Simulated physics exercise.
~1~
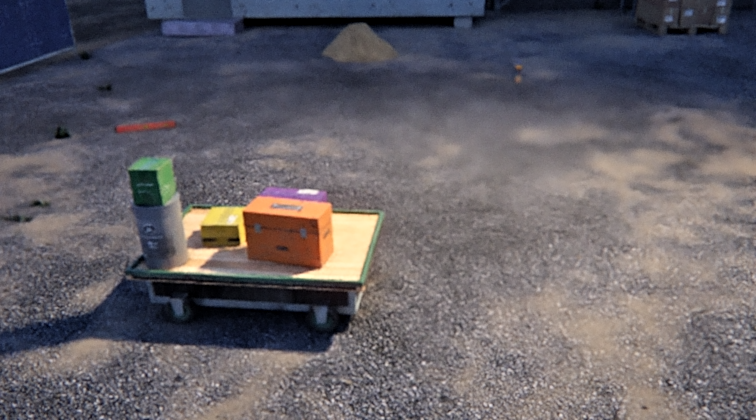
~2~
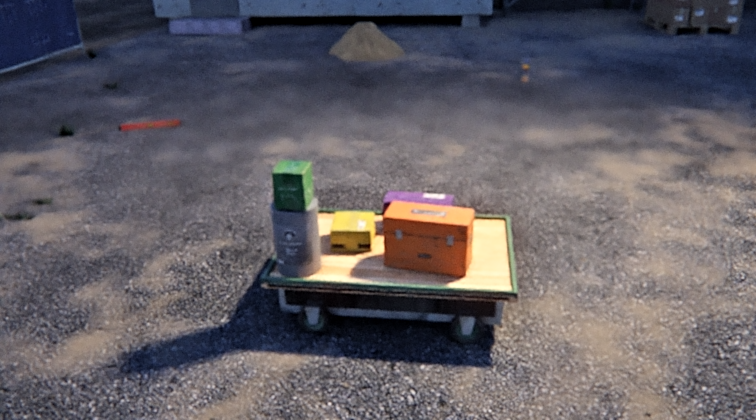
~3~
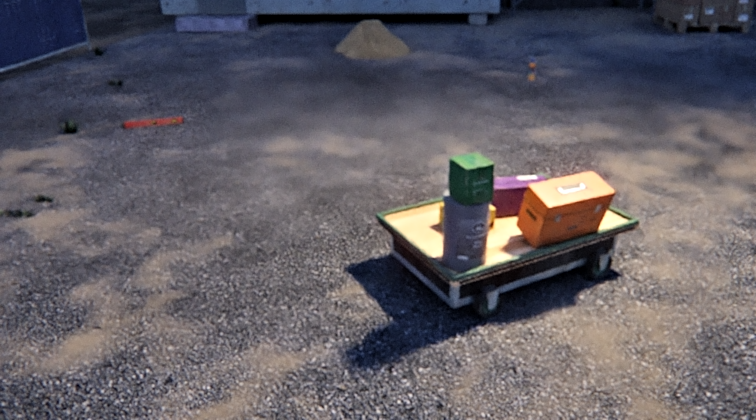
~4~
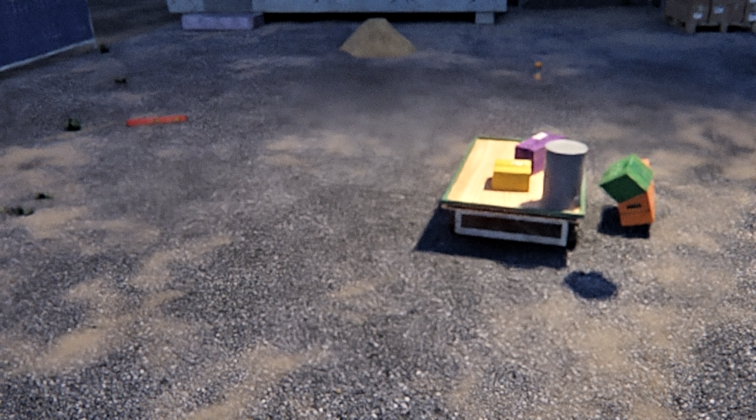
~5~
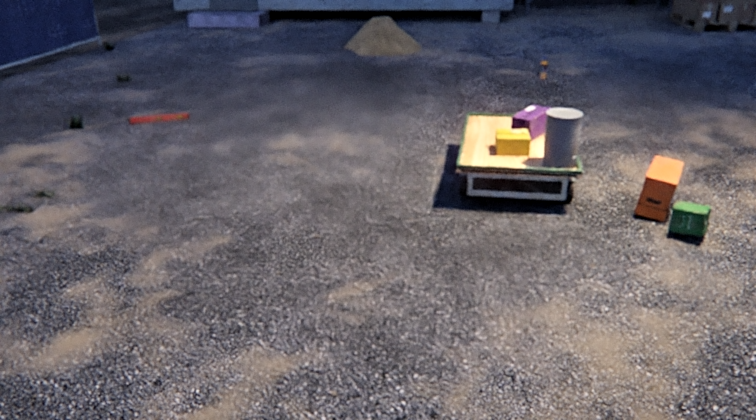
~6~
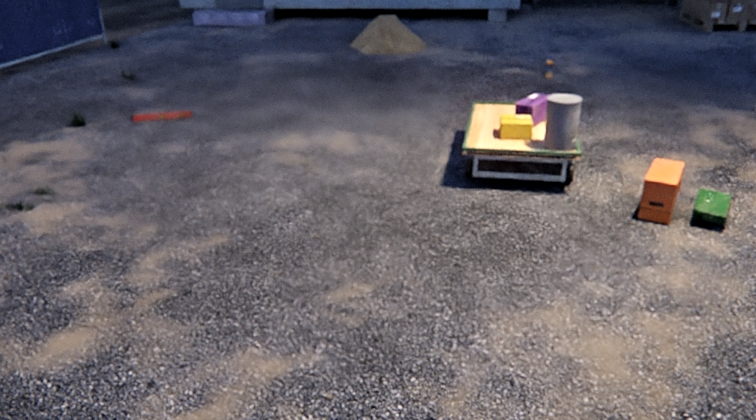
The video shows a flat cart carrying a purple parcel, grey pail, orange toolbox, yellow parcel and green box moving right across gravel, then turning away from the camera as the toolbox and green box topple off, ending on the ground while the other items remain aboard.
